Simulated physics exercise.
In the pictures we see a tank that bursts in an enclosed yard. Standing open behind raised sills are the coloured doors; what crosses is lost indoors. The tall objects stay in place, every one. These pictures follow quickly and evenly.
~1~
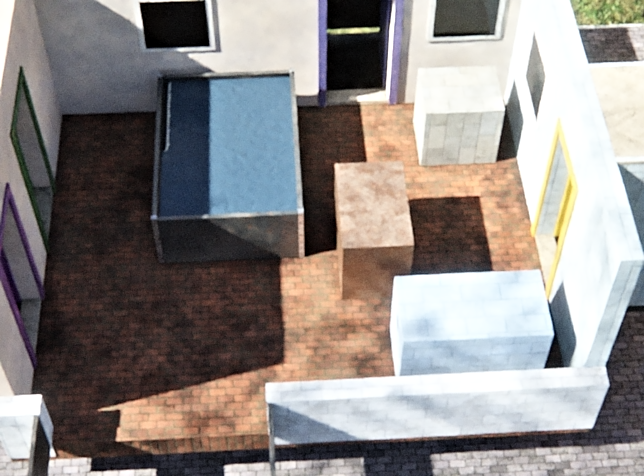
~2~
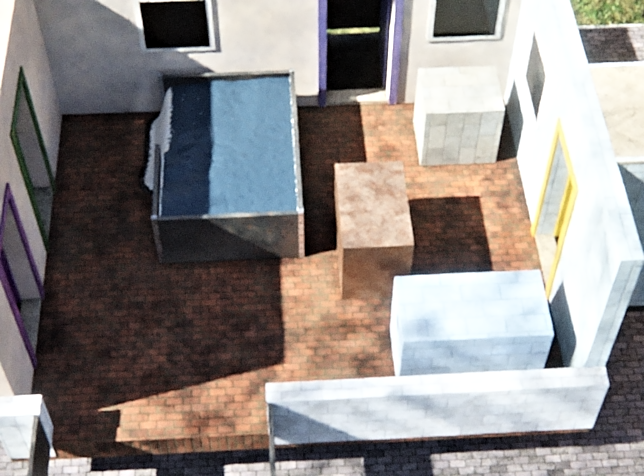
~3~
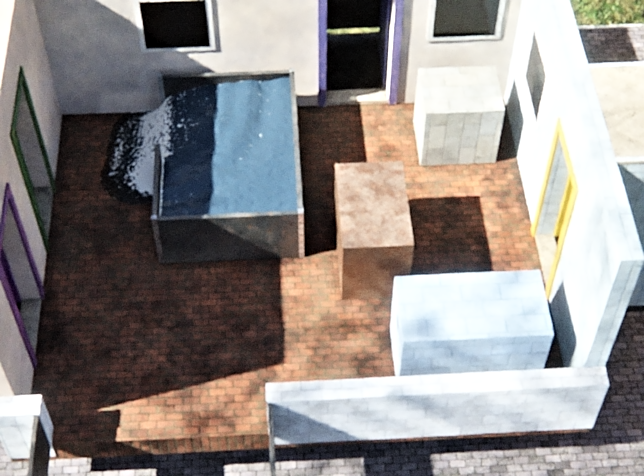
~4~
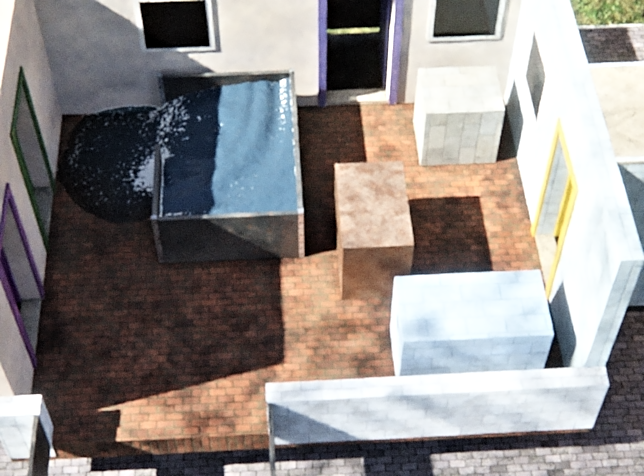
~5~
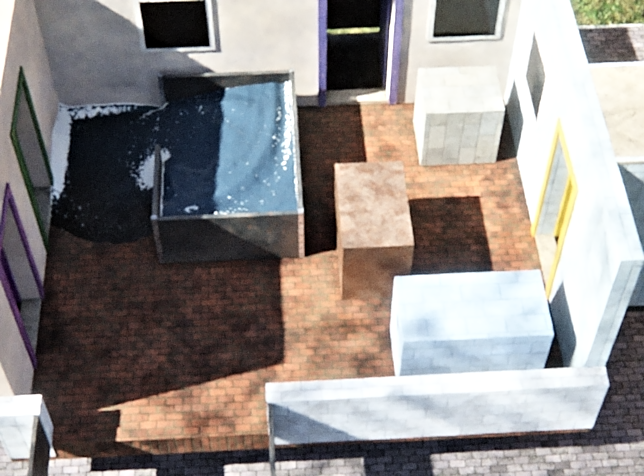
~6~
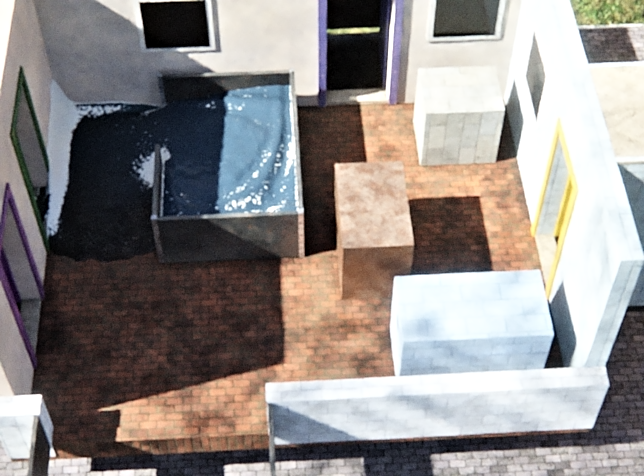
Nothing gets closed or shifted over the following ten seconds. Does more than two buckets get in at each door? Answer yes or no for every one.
Yellow door: No, blue door: No, green door: Yes, purple door: Yes.
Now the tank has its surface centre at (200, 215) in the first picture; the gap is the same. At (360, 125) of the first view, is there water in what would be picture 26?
Hit.
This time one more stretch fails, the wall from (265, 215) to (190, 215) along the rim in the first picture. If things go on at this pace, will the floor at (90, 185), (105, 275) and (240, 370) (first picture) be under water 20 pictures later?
Taken in turn they're unwetted, unwetted and swamped.
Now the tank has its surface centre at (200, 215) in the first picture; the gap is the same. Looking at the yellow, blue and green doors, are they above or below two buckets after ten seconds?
Well, the yellow tops the threshold, the blue tops the threshold, and the green tops the threshold.
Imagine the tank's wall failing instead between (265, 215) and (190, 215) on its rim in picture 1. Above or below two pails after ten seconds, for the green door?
With the breach moved, the green one misses the threshold.
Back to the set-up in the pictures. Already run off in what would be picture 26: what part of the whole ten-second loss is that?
Something close to 30 percent by that point.
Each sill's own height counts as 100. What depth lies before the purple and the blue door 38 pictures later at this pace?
Around 160 in a hundred for the first and 30 in a hundred for the second.
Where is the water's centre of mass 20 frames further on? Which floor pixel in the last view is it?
Close to (175, 208).
A moment on, water covers 15 % of the floor; the yellow door not reached, the blue door not reached, the green door under two buckets in, the purple door wet at the sill, nothing in.
Next, water covers 35 % of the floor; the yellow door not reached, the blue door wet at the sill, nothing in, the green door over two buckets in, the purple door wet at the sill, nothing in.
Then, water covers 55 % of the floor; the yellow door not reached, the blue door wet at the sill, nothing in, the green door far over two buckets in, the purple door under two buckets in.
Later, water covers 70 % of the floor; the yellow door wet at the sill, nothing in, the blue door wet at the sill, nothing in, the green door far over two buckets in, the purple door over two buckets in.
In the end, water covers 85 % of the floor; the yellow door wet at the sill, nothing in, the blue door wet at the sill, nothing in, the green door far over two buckets in, the purple door over two buckets in.
